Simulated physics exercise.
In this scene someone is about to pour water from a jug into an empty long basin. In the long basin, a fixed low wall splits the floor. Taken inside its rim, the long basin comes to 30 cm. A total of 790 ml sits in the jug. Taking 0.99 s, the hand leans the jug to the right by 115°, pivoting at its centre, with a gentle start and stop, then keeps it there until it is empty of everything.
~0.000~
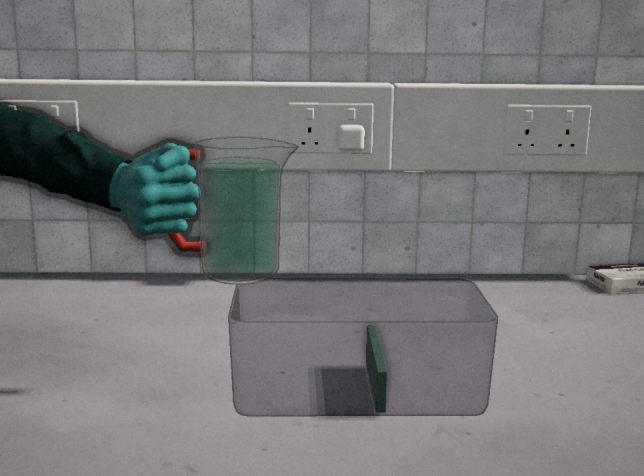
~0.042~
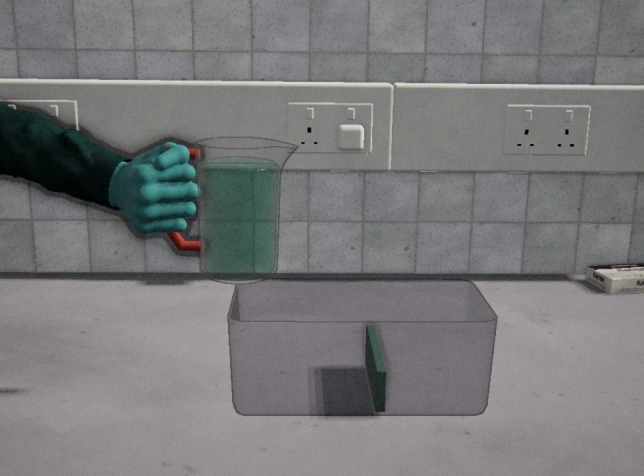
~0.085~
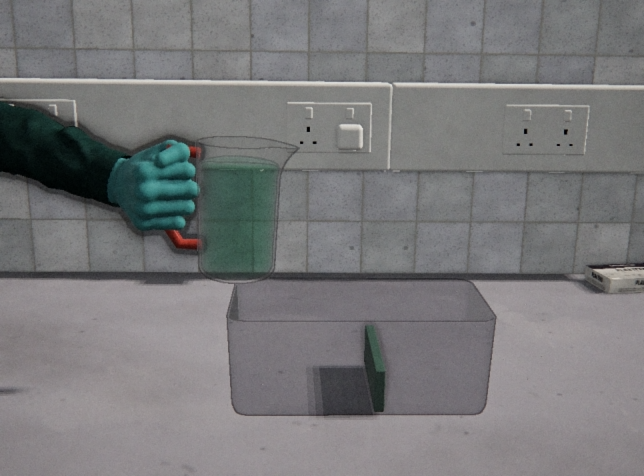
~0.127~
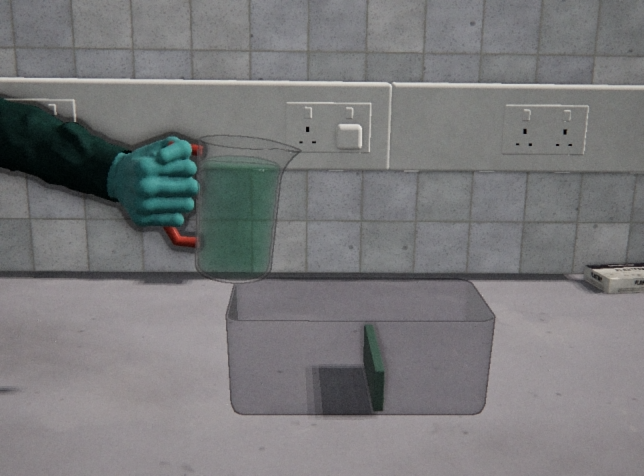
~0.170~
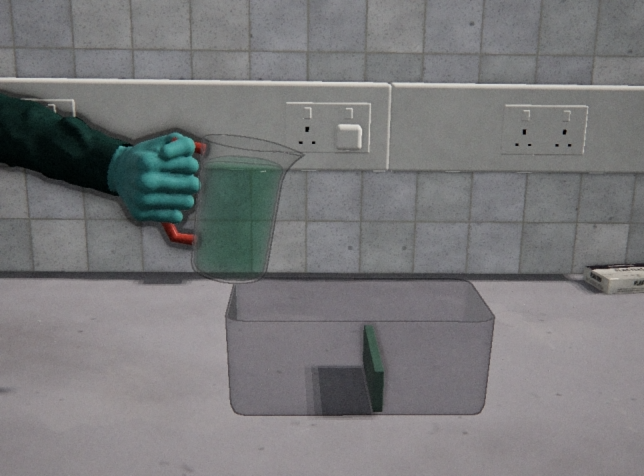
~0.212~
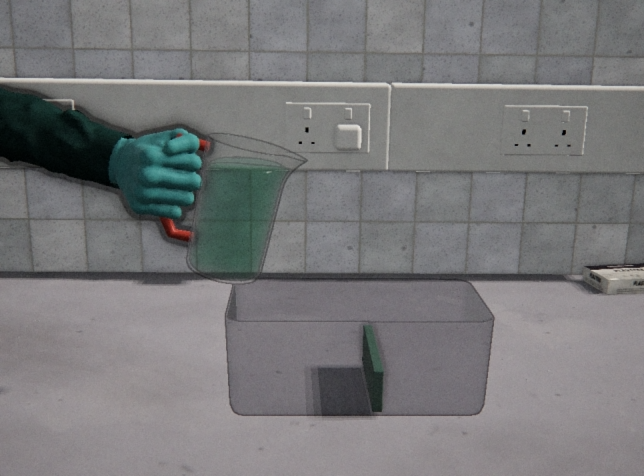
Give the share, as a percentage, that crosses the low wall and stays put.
Around 10 %.
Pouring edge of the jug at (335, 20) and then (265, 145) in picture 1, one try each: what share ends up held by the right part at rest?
85 then 5 %.
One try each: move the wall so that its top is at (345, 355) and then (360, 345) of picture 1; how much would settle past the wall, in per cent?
65 per cent first, 35 per cent second.
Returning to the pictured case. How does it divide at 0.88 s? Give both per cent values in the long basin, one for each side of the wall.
50 per cent left and 8 right, roughly.
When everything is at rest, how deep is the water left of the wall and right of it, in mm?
Once settled, the left stands around 28 mm and the right around 4 mm.
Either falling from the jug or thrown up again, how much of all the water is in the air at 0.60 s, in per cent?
Share: Roughly 12 per cent.
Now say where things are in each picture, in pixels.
In the first frame, it leans 0°; its right rim is at (299, 145); the water meets the walls at (200, 163) and (281, 163); the long basin's rim runs from (234, 300) to (485, 301); the wall's top is at (376, 348).
In the second frame, it leans 1°; its right rim is at (299, 146); the water meets the walls at (200, 162) and (281, 163).
In the third frame, it leans 2°; its right rim is at (299, 147); the water meets the walls at (200, 160) and (281, 164).
In the fourth frame, it leans 5°; its right rim is at (301, 149); the water meets the walls at (202, 160) and (282, 164).
In the fifth frame, it leans 8°; its right rim is at (305, 154); the water meets the walls at (204, 162) and (285, 166).
In the sixth frame, it leans 13°; its right rim is at (308, 159); the water meets the walls at (204, 167) and (290, 167).
By 0.60 s the tilt is 75° and 84 per cent is still to pour, 3 is left of the wall and 2 right of it.
By 0.88 s the tilt is 111° and 30 per cent is still to pour, 49 is left of the wall and 8 right of it.
By 1.17 s the tilt is 115° and 1 per cent is still to pour, 84 is left of the wall and 9 right of it.
By 1.49 s the tilt is 115° and 0 per cent is still to pour, 86 is left of the wall and 10 right of it.
At rest 86 per cent lies left of the wall, 10 right of it and 4 outside.
